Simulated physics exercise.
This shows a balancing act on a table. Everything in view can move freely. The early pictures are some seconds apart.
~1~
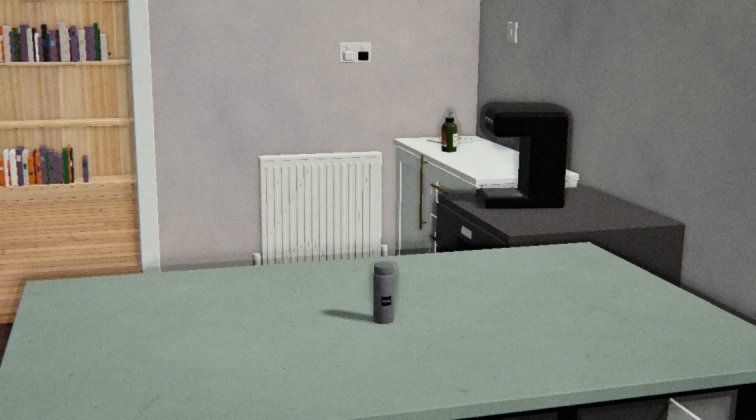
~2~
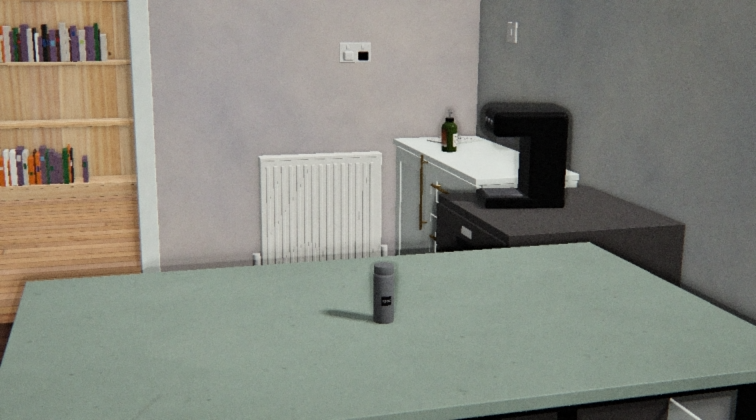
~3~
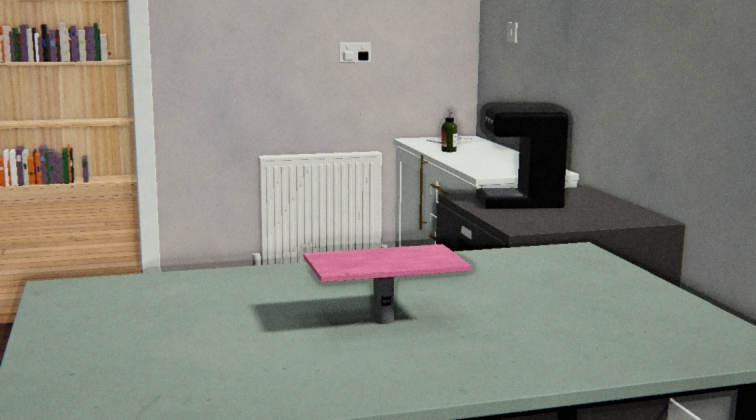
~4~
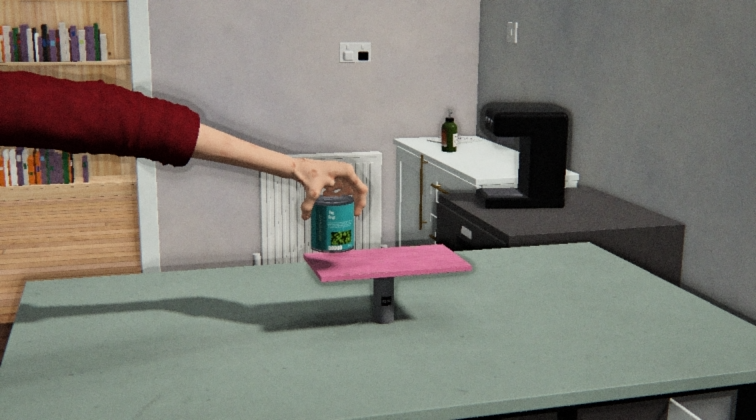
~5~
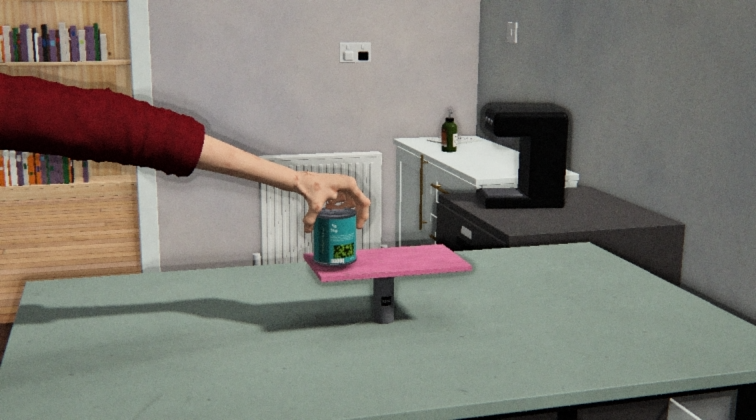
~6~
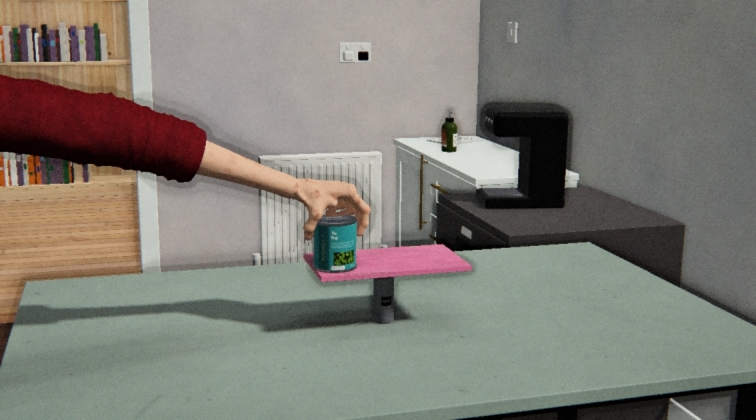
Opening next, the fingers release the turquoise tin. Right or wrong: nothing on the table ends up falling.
Wrong, some of it falls.
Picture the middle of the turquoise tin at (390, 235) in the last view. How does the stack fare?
Then it keeps its balance.
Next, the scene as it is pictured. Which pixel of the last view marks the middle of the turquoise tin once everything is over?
Roughly at pixel (304, 318).
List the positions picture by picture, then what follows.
The last thing is not in view yet, in the first picture.
The last thing is not in view yet, in the second picture.
The last thing is not in view yet; pink board (386, 262), in the third picture.
Still above its spot; turquoise tin (332, 223); pink board (386, 262), in the fourth picture.
Still above its spot; turquoise tin (335, 236); pink board (386, 262), in the fifth picture.
In place under the hand; turquoise tin (335, 243); pink board (386, 262), in the sixth picture.
Then, 0.40 s later than the last frame, turquoise tin now fallen; pink board tilted by 61°.
Then, 0.70 s later than the last frame, grey shaker tilted by 44°; pink board tilted by 37°.
Then, 0.80 s later than the last frame, pink board and grey shaker now fallen.
When it is over, fallen, pink board, turquoise tin and grey shaker. End places, in pixels of the last picture, turquoise tin near (304, 318). The stack gives way.
